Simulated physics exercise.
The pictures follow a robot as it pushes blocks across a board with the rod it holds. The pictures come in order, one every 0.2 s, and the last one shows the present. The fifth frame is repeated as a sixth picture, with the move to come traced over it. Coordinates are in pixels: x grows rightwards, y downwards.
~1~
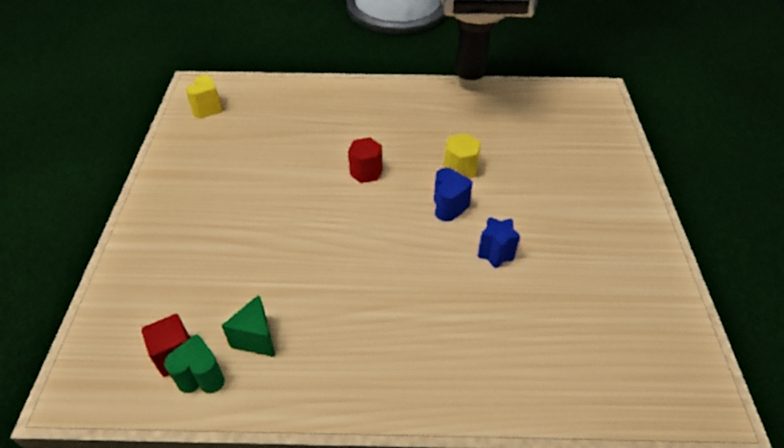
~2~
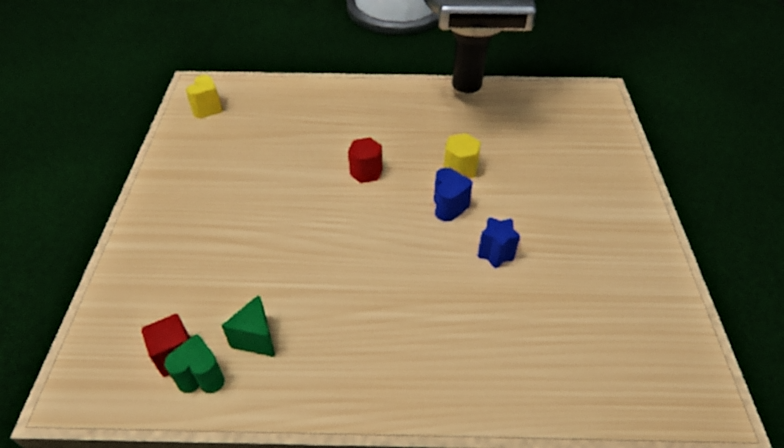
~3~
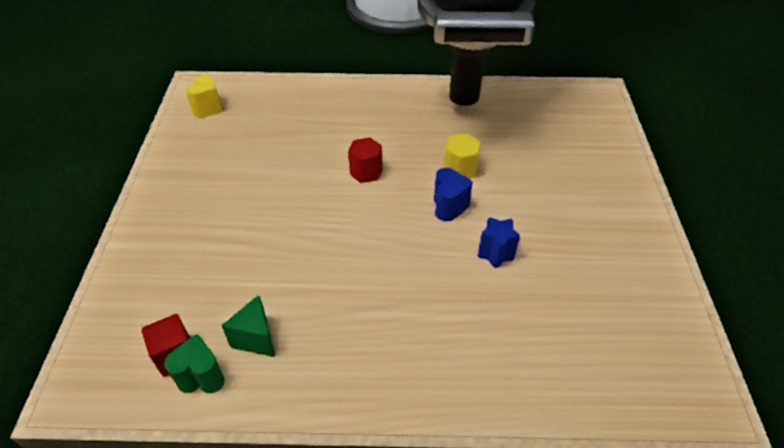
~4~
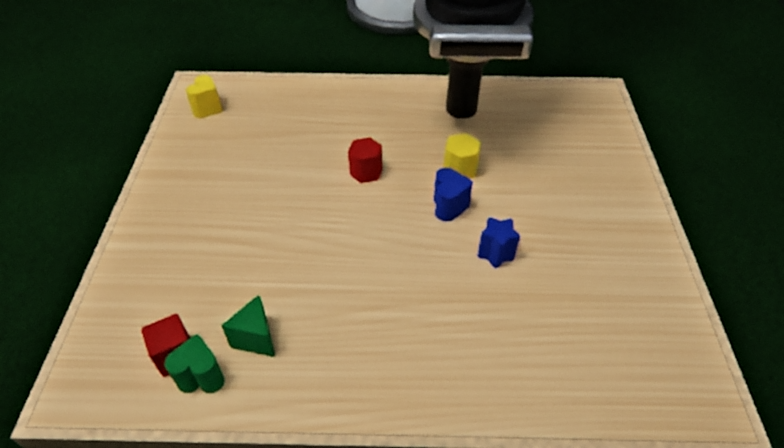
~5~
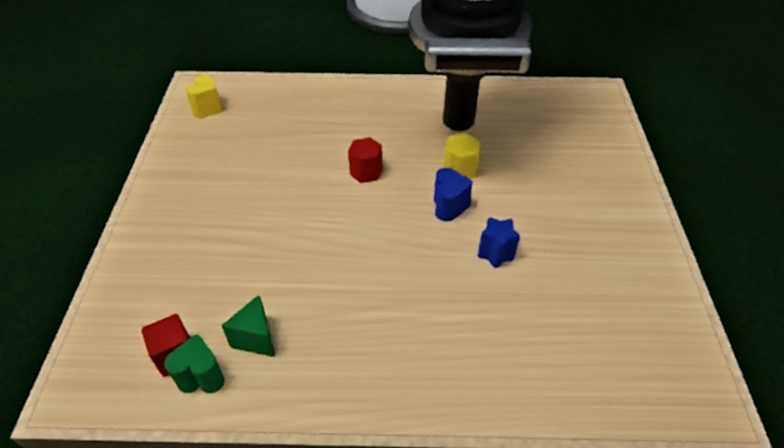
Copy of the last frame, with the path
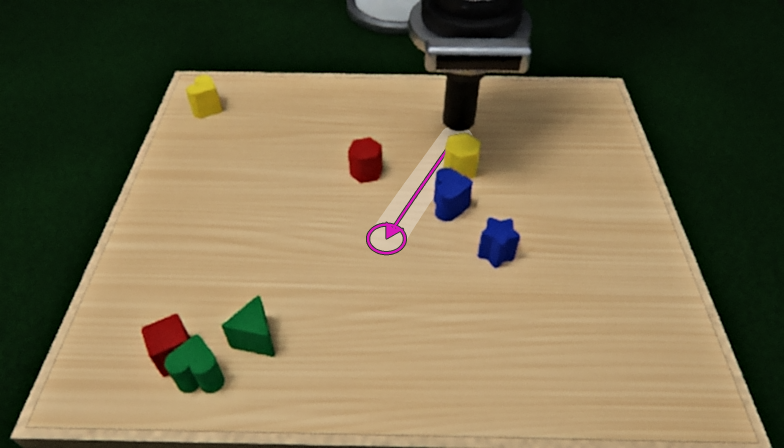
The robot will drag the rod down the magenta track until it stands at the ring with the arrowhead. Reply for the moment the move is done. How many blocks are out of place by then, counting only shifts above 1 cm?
Put simply, one block is moved more than 1 cm.
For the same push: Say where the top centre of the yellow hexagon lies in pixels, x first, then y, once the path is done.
Located at (464, 163).
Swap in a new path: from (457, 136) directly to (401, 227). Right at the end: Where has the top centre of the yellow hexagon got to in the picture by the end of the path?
It is at (466, 163).
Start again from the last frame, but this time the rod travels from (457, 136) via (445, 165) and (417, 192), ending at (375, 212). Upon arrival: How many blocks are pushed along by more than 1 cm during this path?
The push will move two blocks.
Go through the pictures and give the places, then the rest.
Rod's lower end (470, 72); red hexagon (365, 147); blue heart block (452, 182); yellow hexagon (463, 144), in the first frame.
Rod (467, 85); blocks still, in the second frame.
Rod (464, 97); blocks still, in the third frame.
Rod (461, 109); blocks still, in the fourth frame.
Rod (458, 121); red hexagon (365, 147); blue heart block (452, 182); yellow hexagon (463, 144), in the fifth frame.
Drawn move, from (457, 136) to (386, 239).
The first path, step by step. One third of the way, rod (437, 152); yellow hexagon (464, 160), turned 45° anticlockwise.
Two thirds of the way, rod (413, 186); blue heart block (451, 184); yellow hexagon (464, 163), turned 70° anticlockwise.
At the end, rod (386, 224); red hexagon still; blue heart block (451, 184); yellow hexagon (464, 163), turned 70° anticlockwise.
